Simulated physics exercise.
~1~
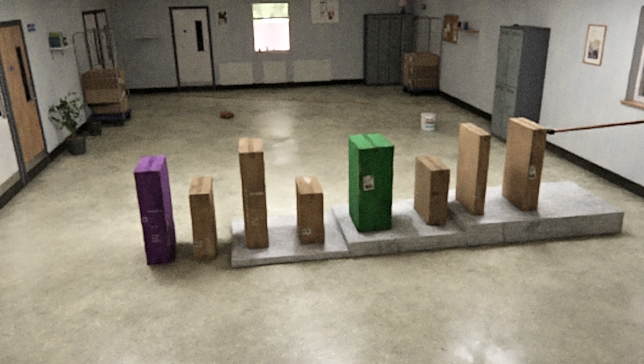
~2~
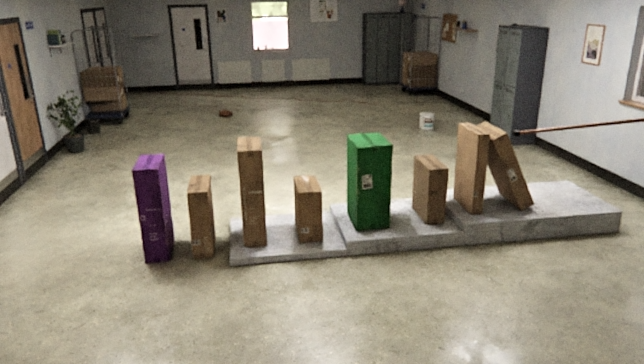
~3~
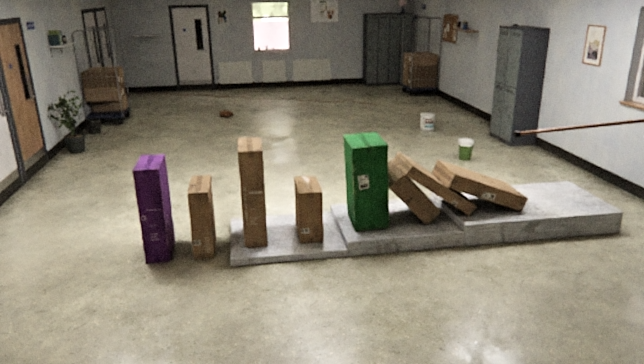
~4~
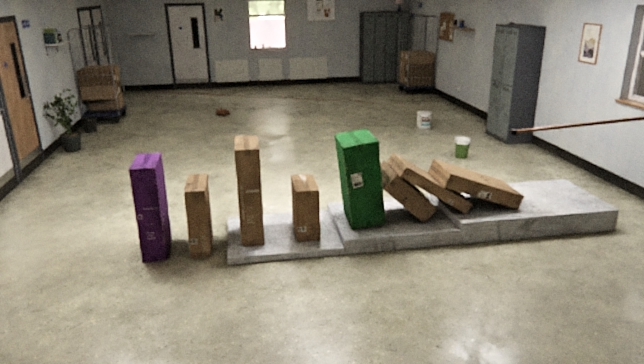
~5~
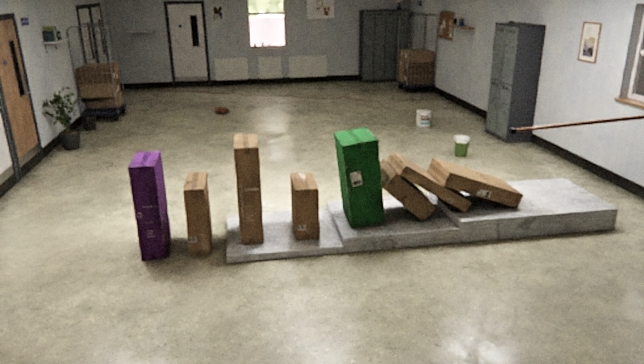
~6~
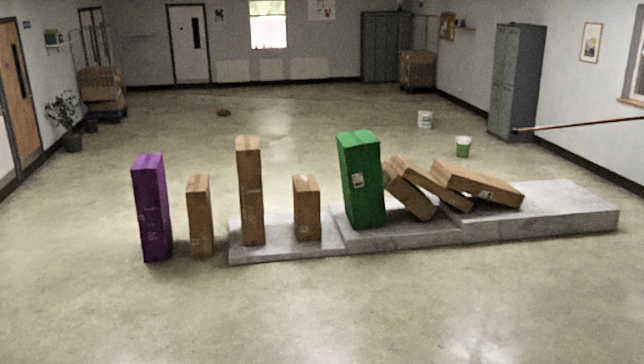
A pole pushed over the tall carton at the right end of a row on low steps, and it knocked down the next two before the toppling stopped against the green carton, which tilted slightly but stood, leaving the purple one and the others upright.
